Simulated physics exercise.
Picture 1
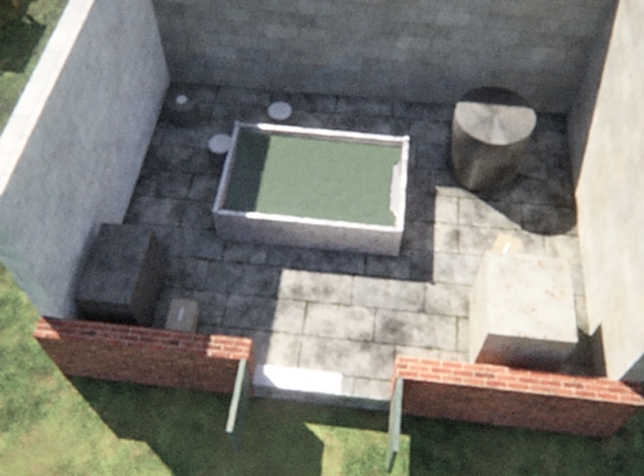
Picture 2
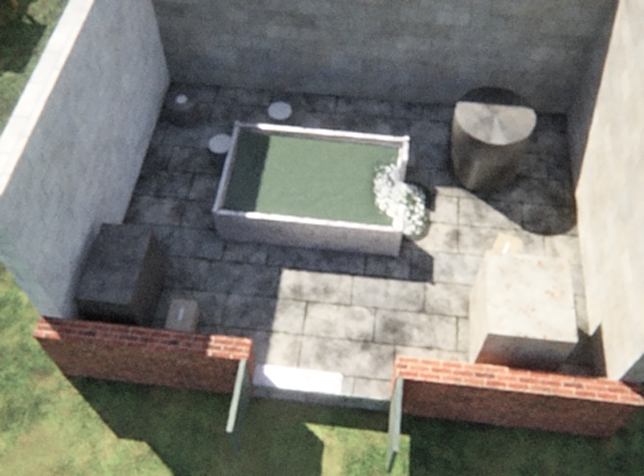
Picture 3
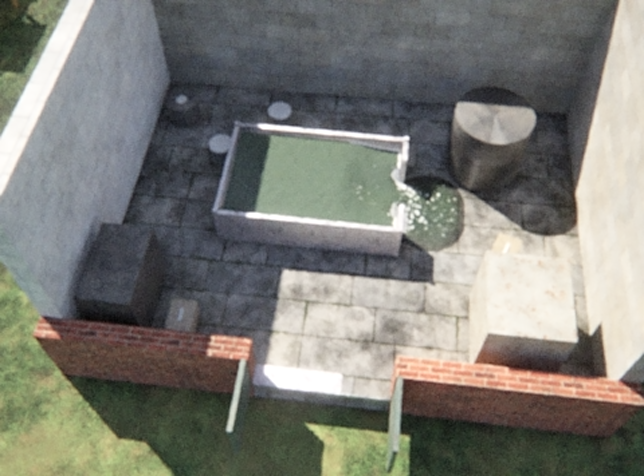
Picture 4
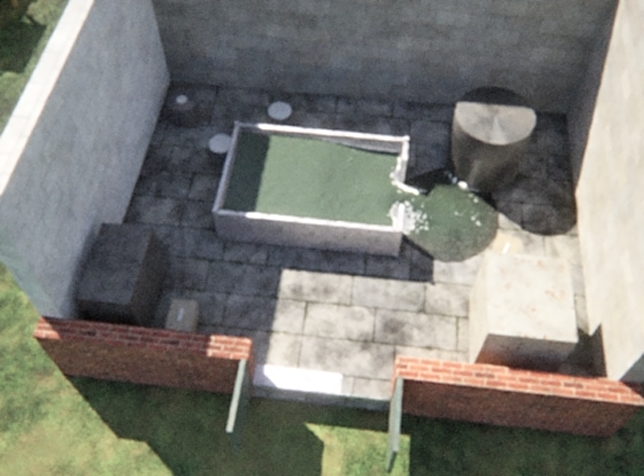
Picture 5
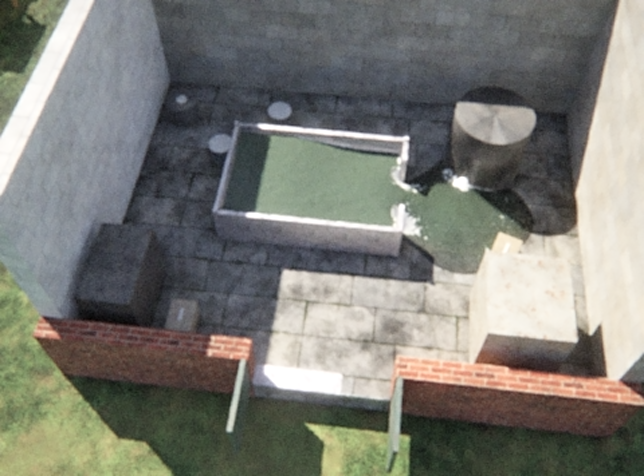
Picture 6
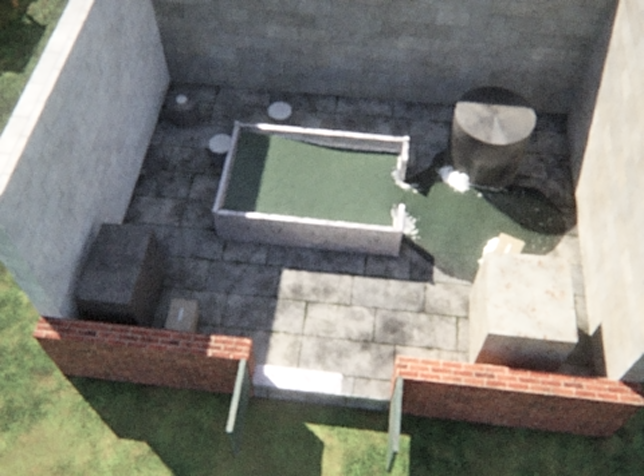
Walled paved yard from above, green water bursting from a raised tank's right side and spreading between a still cylinder and box.
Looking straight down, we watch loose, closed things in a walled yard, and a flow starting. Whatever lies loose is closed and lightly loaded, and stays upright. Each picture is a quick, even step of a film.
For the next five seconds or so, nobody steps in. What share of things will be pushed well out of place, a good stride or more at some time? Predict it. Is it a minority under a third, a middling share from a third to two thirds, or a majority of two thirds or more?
It does not reach a third.
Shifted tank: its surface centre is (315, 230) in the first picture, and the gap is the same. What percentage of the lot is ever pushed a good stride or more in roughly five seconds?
Estimate: Approx. 20 %.
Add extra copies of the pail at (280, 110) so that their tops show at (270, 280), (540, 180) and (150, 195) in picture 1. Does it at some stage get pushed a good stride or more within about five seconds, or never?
So, in order, the copies go nowhere much, a long way, nowhere much.
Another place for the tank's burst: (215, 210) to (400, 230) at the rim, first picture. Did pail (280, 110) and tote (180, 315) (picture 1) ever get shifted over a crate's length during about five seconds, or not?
Fell short, went past that.
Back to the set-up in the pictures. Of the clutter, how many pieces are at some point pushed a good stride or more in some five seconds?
1 in total.
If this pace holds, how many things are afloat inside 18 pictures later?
I count 1.
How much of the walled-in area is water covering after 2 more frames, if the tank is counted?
My guess is around 25 per cent.
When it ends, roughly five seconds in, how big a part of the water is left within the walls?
I'd estimate some 100 percent of the water stays.
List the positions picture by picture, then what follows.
A tote at (506, 249), on the bottom; a pail at (221, 143) rests on the ground; 0 of 5 have shifted, in the first picture.
A tote at (506, 249) rests on the ground; a pail at (221, 143), on the bottom; 0 of 5 have shifted, in the second picture.
A tote at (506, 249) rests on the ground; a pail at (221, 143) rests on the ground; 0 of 5 have shifted, in the third picture.
A tote at (506, 249) rests on the ground; a pail at (221, 143) rests on the ground; 0 of 5 have shifted, in the fourth picture.
A tote at (506, 249) rests on the ground; a pail at (221, 143), on the bottom; 0 of 5 have shifted, in the fifth picture.
A tote at (508, 250), on the bottom; a pail at (221, 143), on the bottom; 0 of 5 have shifted, in the sixth picture.
A moment on, 0 of 5 are well off their spots; 0 afloat.
Next, 1 of 5 are well off their spots; 0 afloat.
Later, 1 of 5 are well off their spots; 1 afloat.
In the end, 1 of 5 are well off their spots, and 1 have been at some point; 1 afloat.
